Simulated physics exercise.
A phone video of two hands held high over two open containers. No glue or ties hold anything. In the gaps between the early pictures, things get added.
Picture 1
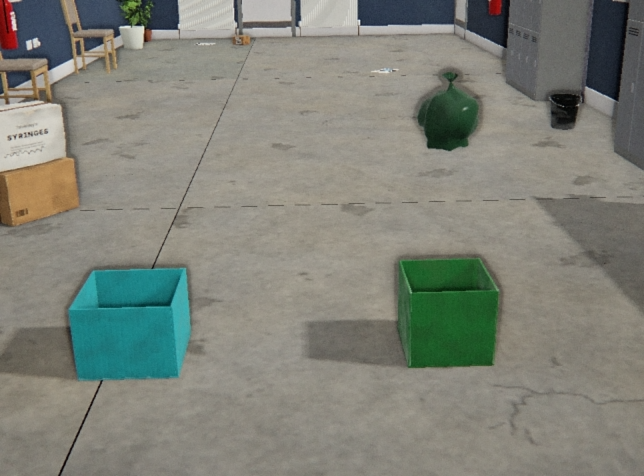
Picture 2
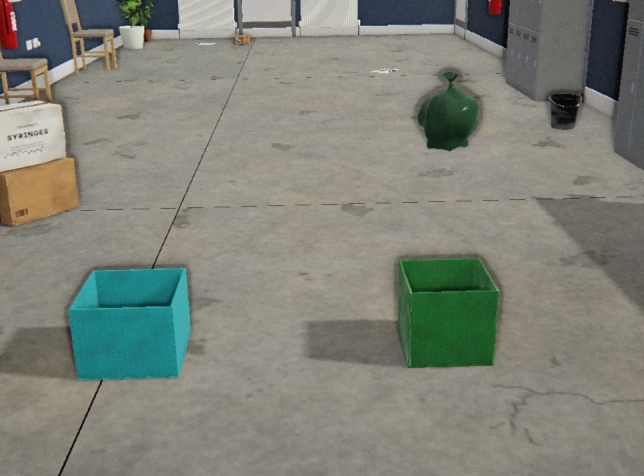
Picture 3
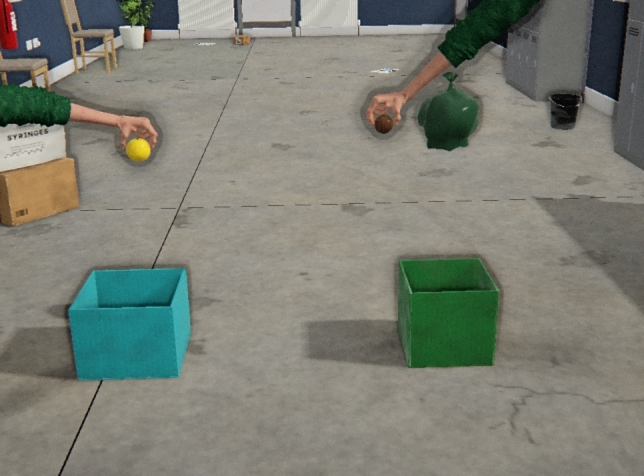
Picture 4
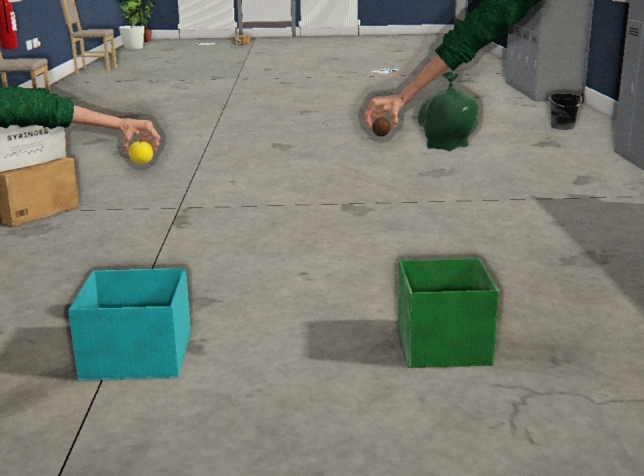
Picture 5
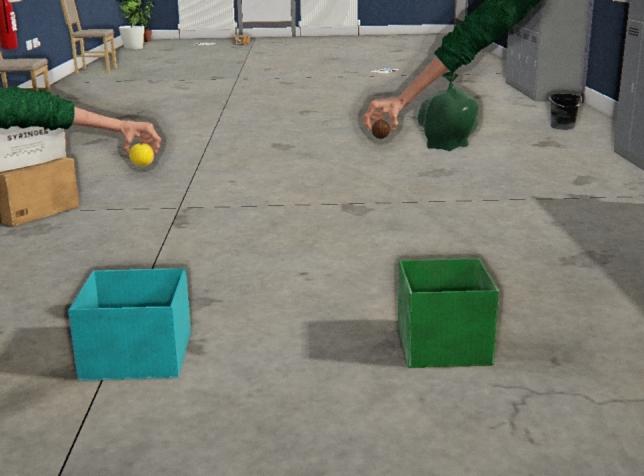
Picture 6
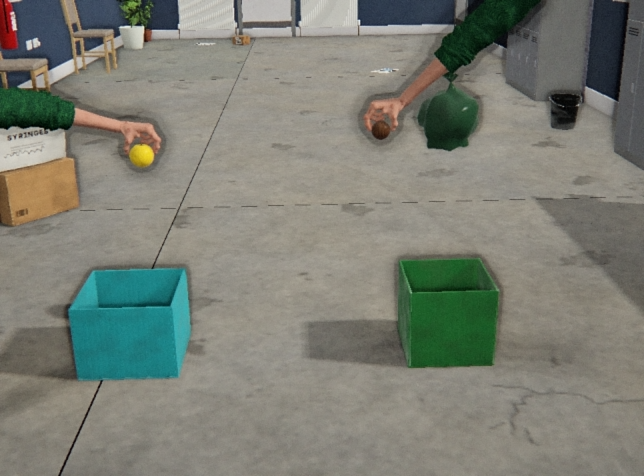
In a storage room, two hands appear holding a yellow and a brown object above crates.
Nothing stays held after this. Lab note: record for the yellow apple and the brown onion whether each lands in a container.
Recorded: Yellow apple - in; brown onion - out.
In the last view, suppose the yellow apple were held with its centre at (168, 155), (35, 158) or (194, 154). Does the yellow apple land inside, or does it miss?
Stays out; Stays out; Stays out.
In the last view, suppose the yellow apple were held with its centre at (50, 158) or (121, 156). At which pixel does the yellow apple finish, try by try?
It settles at (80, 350) in the first case and at (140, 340) in the second.
Then, 0.26 s after the last picture, yellow apple falling near (148, 223); brown onion falling near (380, 198).
At rest, the yellow apple lands inside, near (160, 343); the brown onion misses, near (379, 341).
